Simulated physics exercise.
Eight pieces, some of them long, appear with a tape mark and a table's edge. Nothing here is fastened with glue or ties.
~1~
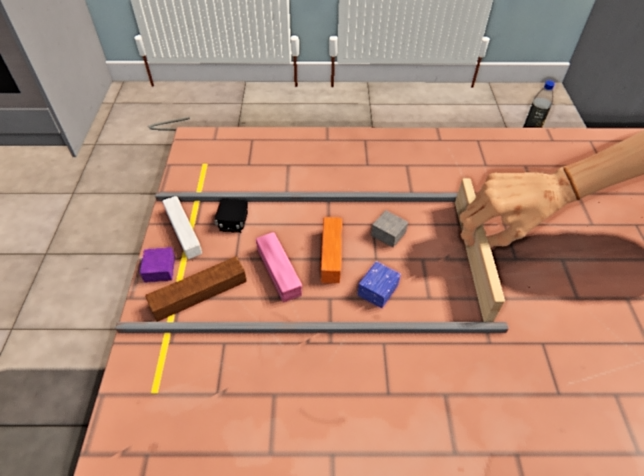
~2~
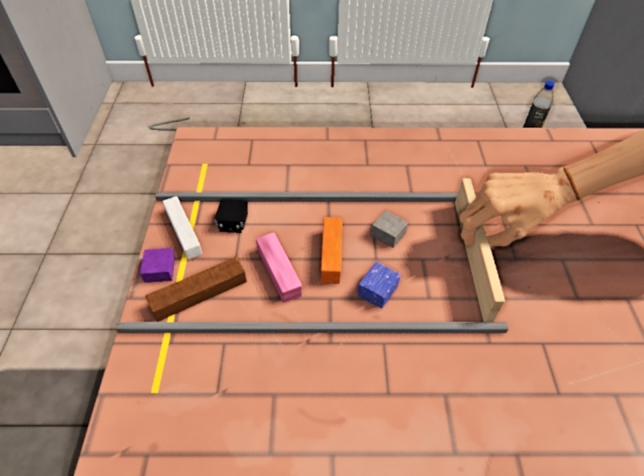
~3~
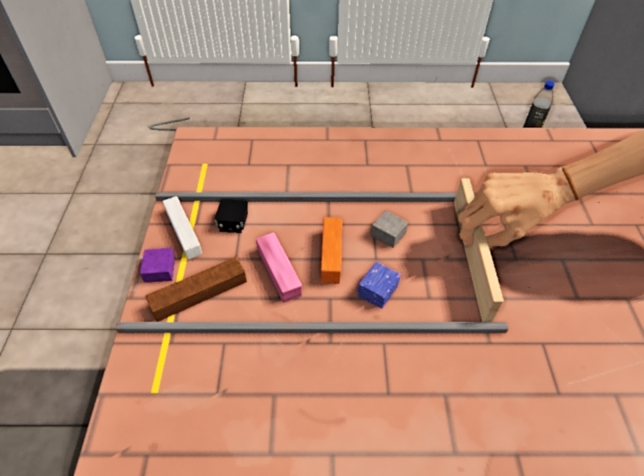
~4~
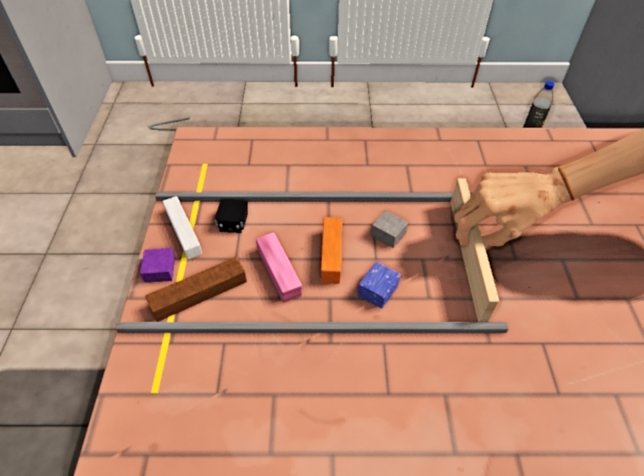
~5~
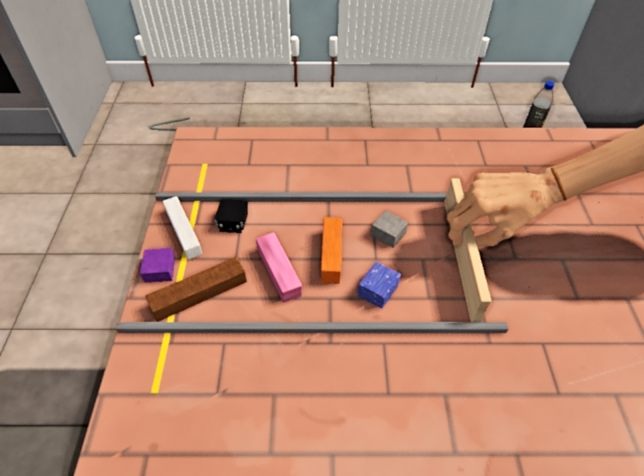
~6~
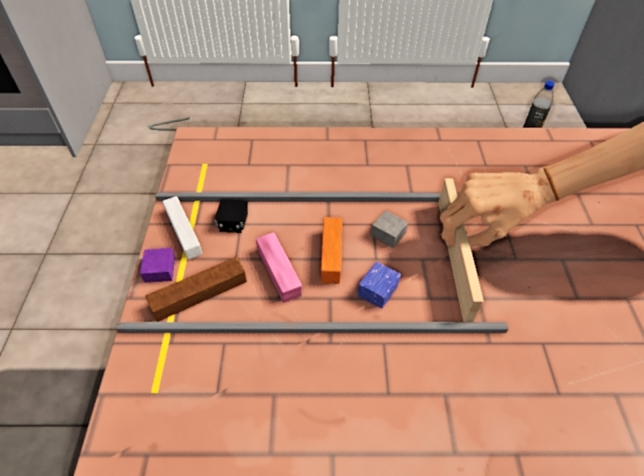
On a tiled tabletop in a room with radiators, a hand held a wooden board upright between two grey rails and slid it slightly left, while the scattered colored blocks ahead stayed still.
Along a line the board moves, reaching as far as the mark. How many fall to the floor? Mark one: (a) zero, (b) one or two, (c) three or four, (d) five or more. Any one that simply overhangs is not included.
(c) three or four.
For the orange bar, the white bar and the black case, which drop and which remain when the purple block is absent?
Well, the orange bar is left in place, the white bar topples off and the black case is left in place.
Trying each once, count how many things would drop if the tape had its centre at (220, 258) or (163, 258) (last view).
You'd count 2 the first time and 5 the second.
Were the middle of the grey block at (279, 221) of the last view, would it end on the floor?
Note - grey block retained.
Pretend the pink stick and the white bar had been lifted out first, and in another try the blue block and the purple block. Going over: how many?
The counts: 2 and 2.
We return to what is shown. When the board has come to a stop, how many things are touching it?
Contact count: 3.
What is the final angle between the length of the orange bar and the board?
Angle: Close to 0 degrees.
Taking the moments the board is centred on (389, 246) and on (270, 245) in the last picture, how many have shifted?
The first number is 2, the next one 7.
A little later, none off yet; purple block at rest near (158, 265); white bar at rest near (182, 227); brown bar at rest near (198, 288).
When it is over, the number that fall off is three or four; down, pink stick, brown bar, white bar and purple block.
